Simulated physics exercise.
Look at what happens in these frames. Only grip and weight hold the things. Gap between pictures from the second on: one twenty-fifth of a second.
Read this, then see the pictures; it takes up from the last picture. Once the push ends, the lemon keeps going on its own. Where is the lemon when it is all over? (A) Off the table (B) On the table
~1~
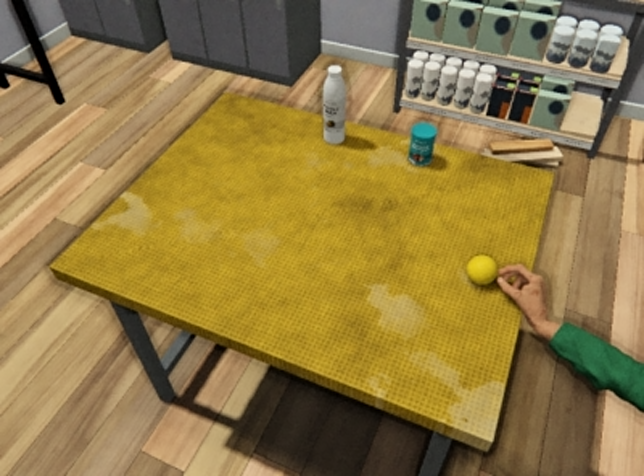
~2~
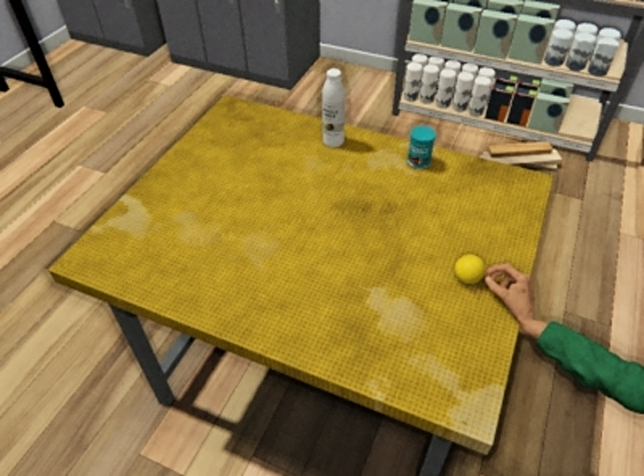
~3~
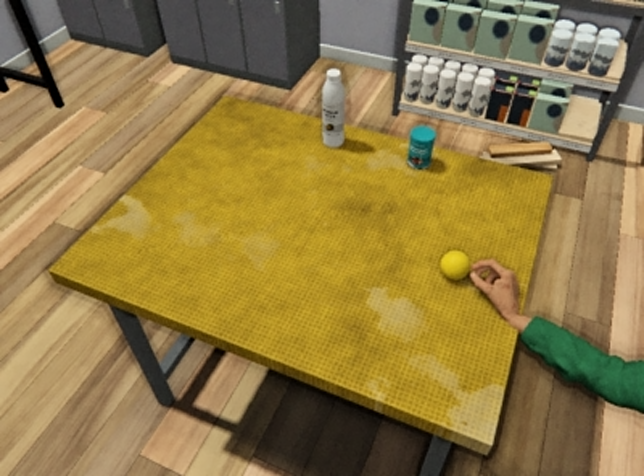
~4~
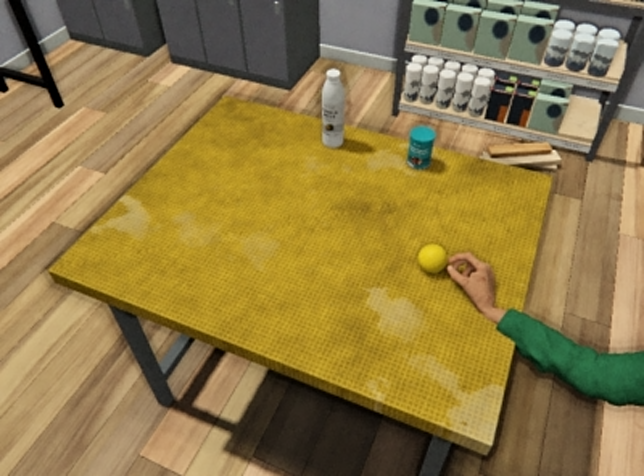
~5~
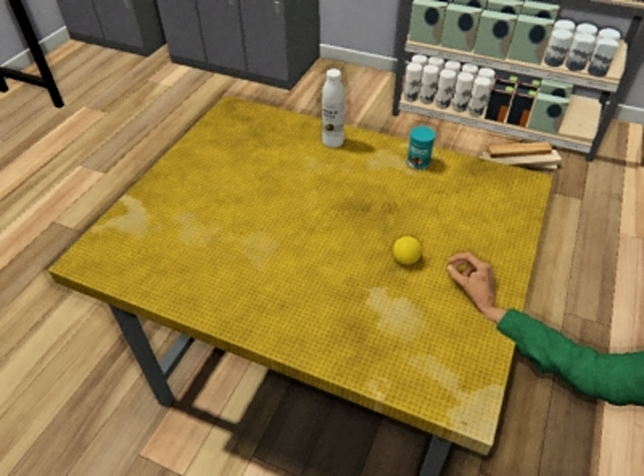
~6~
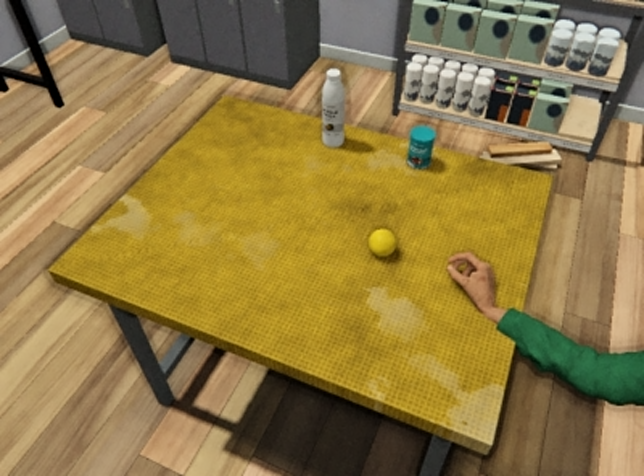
Answer: A.
Then, 0.20 s later than the last frame, yellow lemon moved well along near (271, 209).
Then, 0.50 s later than the last frame, yellow lemon now off the table.
Then, 0.90 s later than the last frame, things are still on the move.
When it is over, off the table, yellow lemon.
